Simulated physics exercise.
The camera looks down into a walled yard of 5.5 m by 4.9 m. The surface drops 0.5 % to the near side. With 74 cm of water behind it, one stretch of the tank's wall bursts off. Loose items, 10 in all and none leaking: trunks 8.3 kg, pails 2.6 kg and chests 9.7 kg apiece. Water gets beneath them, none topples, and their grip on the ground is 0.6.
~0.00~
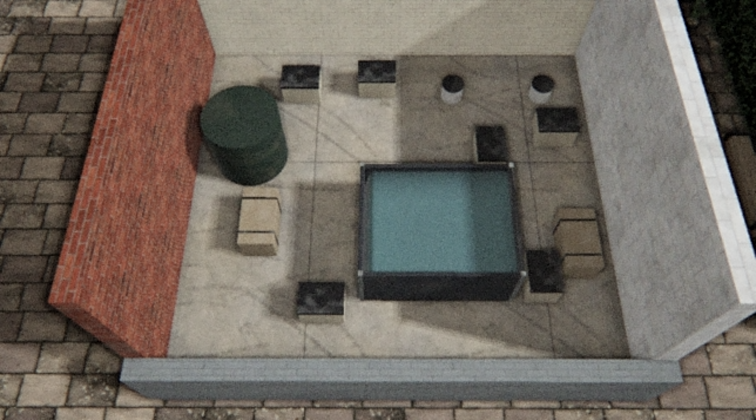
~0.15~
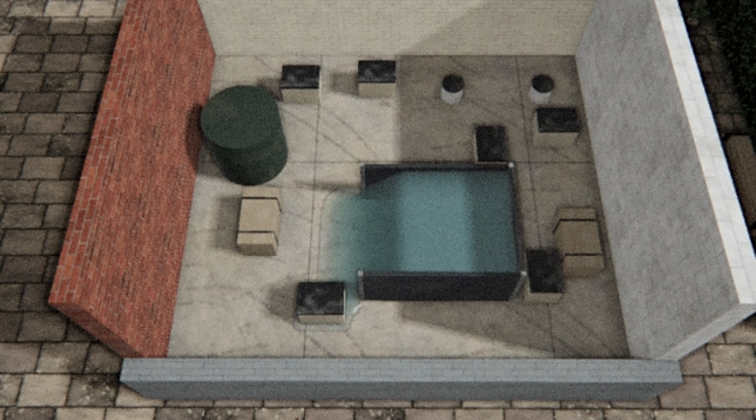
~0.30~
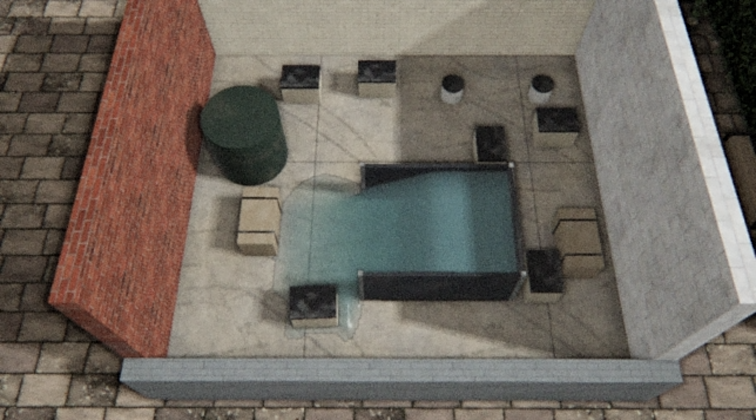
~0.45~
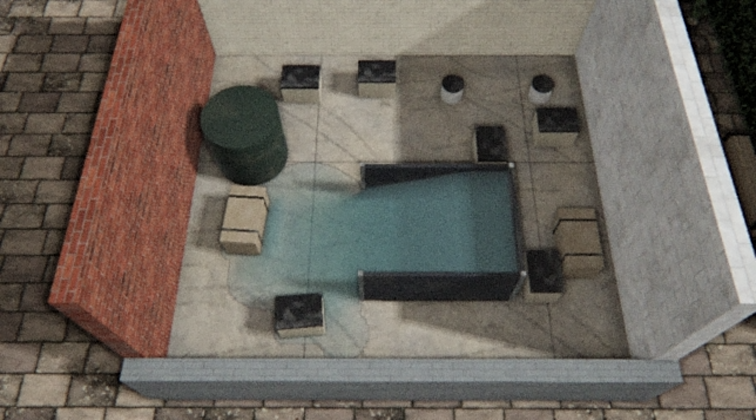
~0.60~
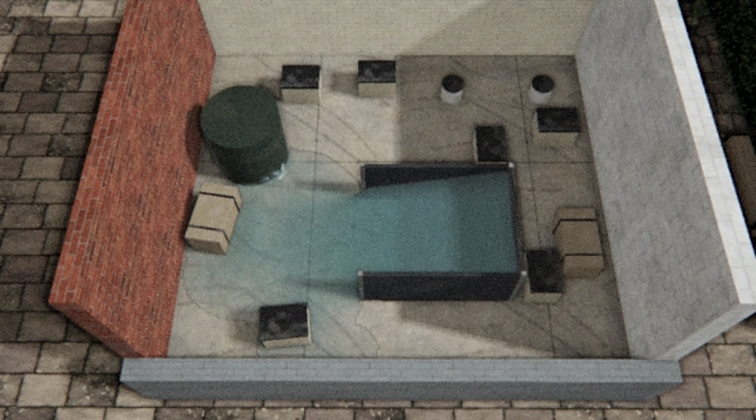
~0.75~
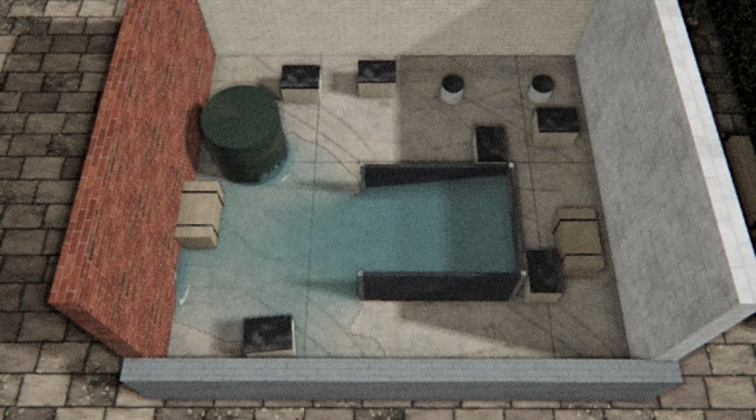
A paved yard enclosed by a red brick wall on the left, a pale grey wall on the right and low grey edging in front is seen from above by a still camera. A dark-framed tank of blue-green water stands among black-topped boxes, tan chests, two small pails and a dark green cylinder. The tank's left side opens, water spreads leftward to the brick wall, and the nearby black-topped box and left tan chest slide left.
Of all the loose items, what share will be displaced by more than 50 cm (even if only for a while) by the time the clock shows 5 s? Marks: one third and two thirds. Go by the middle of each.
Share: One to two thirds.
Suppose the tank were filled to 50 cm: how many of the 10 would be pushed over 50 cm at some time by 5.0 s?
In that case 2 of them.
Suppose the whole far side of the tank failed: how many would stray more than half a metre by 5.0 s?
Then 8.
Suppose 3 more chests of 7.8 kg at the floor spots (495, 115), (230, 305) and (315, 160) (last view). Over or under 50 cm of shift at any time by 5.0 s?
In that order: Less, more, more.
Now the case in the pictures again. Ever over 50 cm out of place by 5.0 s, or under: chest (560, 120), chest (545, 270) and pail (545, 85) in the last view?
In that order: Short of it, under, short of it.
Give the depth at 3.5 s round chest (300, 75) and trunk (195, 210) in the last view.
About 8 and 19 cm.
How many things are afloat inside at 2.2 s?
2 of them.
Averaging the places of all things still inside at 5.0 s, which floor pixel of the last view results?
At about (474, 174).
After 1.1 s 2 of 10 are over 50 cm from their spots; 1 afloat.
After 2.2 s 2 of 10 are over 50 cm from their spots; 2 afloat.
After 3.5 s 1 of 10 are over 50 cm from their spots; 3 afloat.
After 5.0 s 4 of 10 are over 50 cm from their spots, and 5 have been at some point; 5 afloat.
